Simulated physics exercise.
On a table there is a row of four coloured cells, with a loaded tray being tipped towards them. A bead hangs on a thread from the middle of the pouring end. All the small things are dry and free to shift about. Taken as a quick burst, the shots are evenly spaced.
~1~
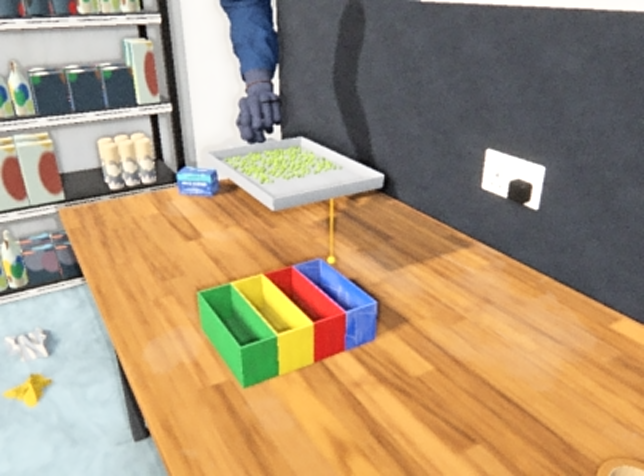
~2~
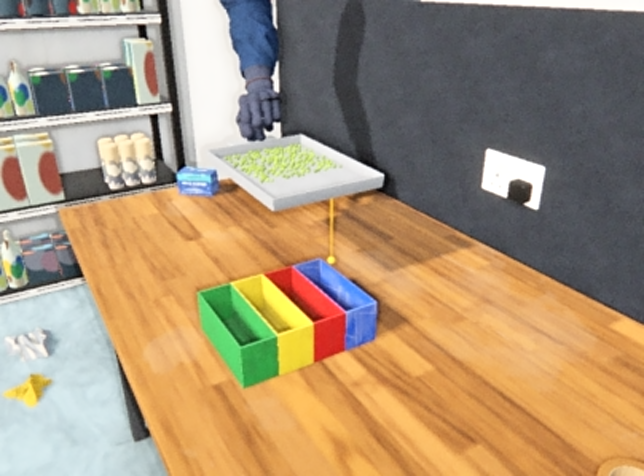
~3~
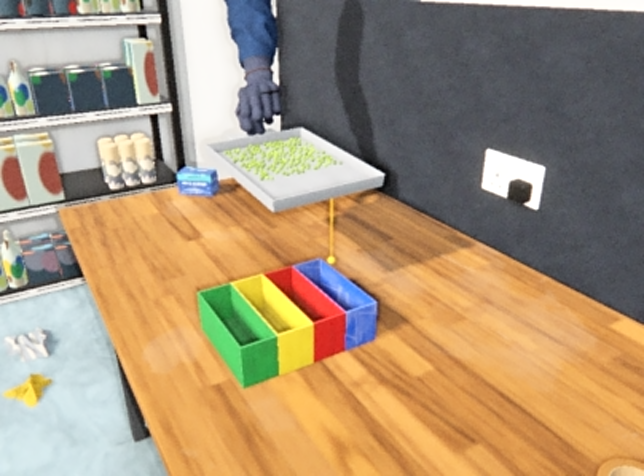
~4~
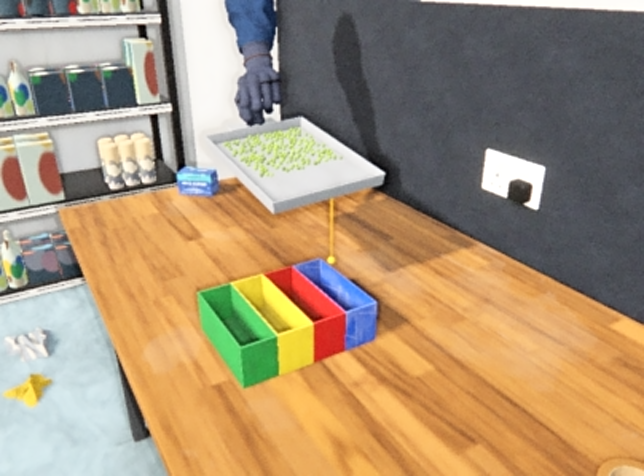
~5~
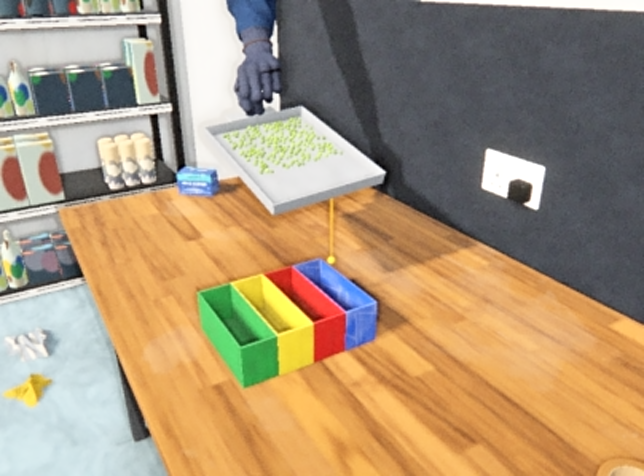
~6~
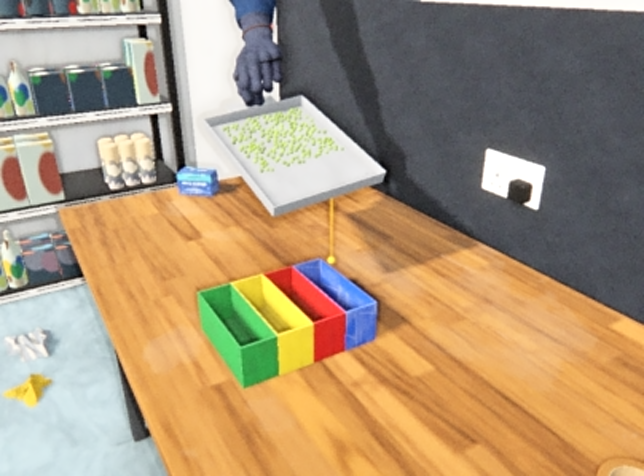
A gloved hand stays near a tray of green peas as the tray gradually tilts.
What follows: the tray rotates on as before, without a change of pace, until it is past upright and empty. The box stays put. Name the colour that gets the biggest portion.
Red.
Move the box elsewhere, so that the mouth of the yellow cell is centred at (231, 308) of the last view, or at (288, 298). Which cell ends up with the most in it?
First try: The cell in blue. Second try: The cell in yellow.
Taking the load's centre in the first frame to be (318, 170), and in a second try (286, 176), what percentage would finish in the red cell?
The first gives 60 %, the second 70 %.
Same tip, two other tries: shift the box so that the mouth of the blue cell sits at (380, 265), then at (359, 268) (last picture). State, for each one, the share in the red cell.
You'd end up with around 0 per cent and then around 10 per cent.
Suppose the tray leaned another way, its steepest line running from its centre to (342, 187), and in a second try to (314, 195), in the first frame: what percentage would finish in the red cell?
Case one 0 %; case two 40 %.
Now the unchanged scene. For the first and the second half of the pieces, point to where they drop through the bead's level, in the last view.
Around (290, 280) at first; around (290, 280) after that.
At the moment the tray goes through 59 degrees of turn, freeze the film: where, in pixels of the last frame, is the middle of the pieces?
Mark it at roughly (291, 207) in the final frame.
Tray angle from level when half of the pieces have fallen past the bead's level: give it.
110 degrees.
Just after the last frame, tray tipped steeply; the larger part on the tray; just a few in the red cell; just a few in the yellow cell; about a tenth falling or outside the box.
A moment on, tray tipped right over; roughly two thirds on the tray; roughly a quarter in the red cell; about a tenth in the yellow cell; just a few in the blue cell; about a tenth falling or outside the box.
Further on, tray tipped past a quarter turn; the larger part in the red cell; about a tenth in the blue cell; about a tenth in the yellow cell; just a few falling or outside the box.
When it is over, tray tipped past a quarter turn; the larger part in the red cell; about a tenth in the blue cell; about a tenth in the yellow cell; not one in the green cell; just a few outside the box.
